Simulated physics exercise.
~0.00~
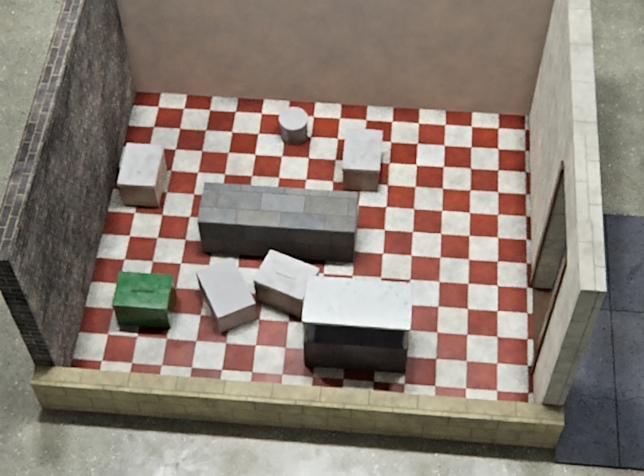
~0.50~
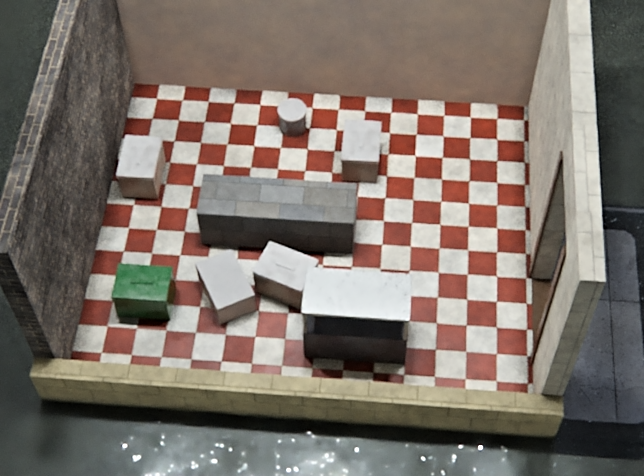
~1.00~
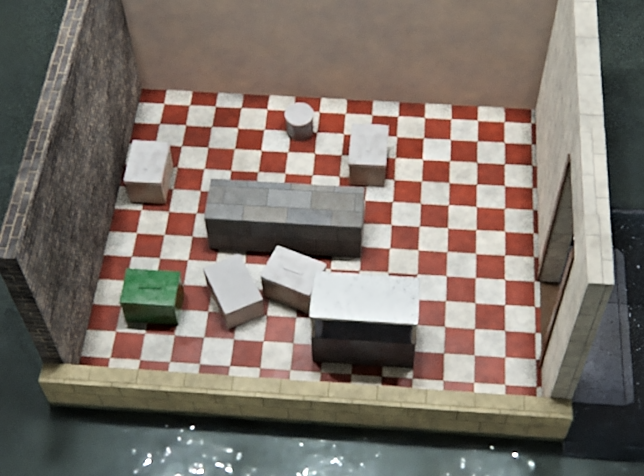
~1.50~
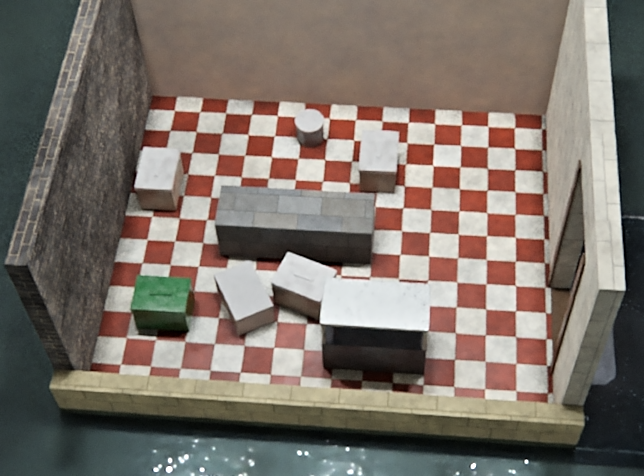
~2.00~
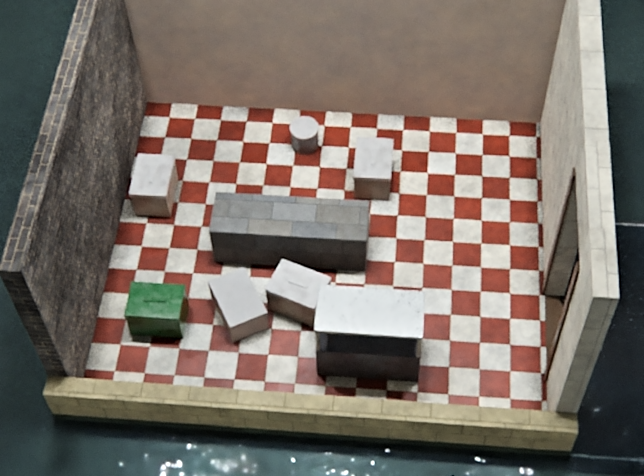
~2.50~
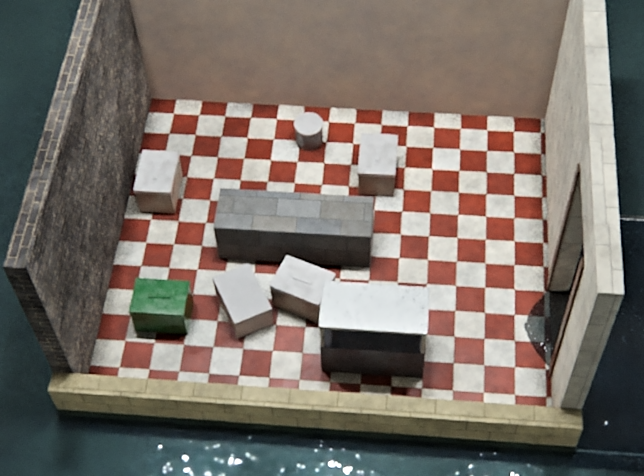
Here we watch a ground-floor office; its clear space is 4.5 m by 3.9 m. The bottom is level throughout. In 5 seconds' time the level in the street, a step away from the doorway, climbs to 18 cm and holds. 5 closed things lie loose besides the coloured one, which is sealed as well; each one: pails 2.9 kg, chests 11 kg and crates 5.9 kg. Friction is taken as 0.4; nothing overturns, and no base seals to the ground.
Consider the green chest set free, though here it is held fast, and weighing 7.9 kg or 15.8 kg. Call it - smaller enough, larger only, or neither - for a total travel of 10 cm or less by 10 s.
Larger only.
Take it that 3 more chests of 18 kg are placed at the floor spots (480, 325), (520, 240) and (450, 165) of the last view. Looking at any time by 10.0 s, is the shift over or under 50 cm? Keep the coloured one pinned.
In the order given, beyond the mark, then within the mark, and last within the mark.
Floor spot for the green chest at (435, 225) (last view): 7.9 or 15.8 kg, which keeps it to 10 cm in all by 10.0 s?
Short answer: Heavier load only.
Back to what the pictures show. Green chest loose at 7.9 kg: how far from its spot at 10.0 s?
I'd put it at about 30 cm.
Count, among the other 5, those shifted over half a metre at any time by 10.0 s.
That makes 2.
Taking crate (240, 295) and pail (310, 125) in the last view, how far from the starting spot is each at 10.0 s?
In turn: 60 cm, 0 cm.
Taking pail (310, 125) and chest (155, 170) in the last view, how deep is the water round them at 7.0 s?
About 0 and 0 cm.
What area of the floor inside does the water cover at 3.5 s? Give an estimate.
Close to 1.5 m2, I'd say.
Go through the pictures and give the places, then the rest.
The first picture shows the green chest at (143, 290) rests on the ground; water covers 0.0 m2; 0 of 6 have shifted.
The second picture shows the green chest at (142, 282) rests on the ground; water covers 0.0 m2; 0 of 6 have shifted.
The third picture shows the green chest at (150, 287), on the bottom; 0.0 m2 under water; 0 of 6 have shifted.
The fourth picture shows the green chest at (161, 293) rests on the ground; 0.0 m2 under water; 0 of 6 have shifted.
The fifth picture shows the green chest at (155, 300) rests on the ground; water covers 0.0 m2; 0 of 6 have shifted.
The sixth picture shows the green chest at (159, 296), on the bottom; water covers 0.1 m2; 0 of 6 have shifted.
After 3.5 s the green chest would be 0 cm from its start with 7.9 kg and 0 cm from its start with 15.8 kg; 0 cm of water round it then.
After 4.5 s the green chest would be 0 cm from its start with 7.9 kg and 0 cm from its start with 15.8 kg; 0 cm of water round it then.
After 7.0 s the green chest would be 0 cm from its start with 7.9 kg and 0 cm from its start with 15.8 kg; 1 cm of water round it then.
After 10.0 s the green chest would be 31 cm from its start with 7.9 kg and 2 cm from its start with 15.8 kg; 7 cm of water round it then.
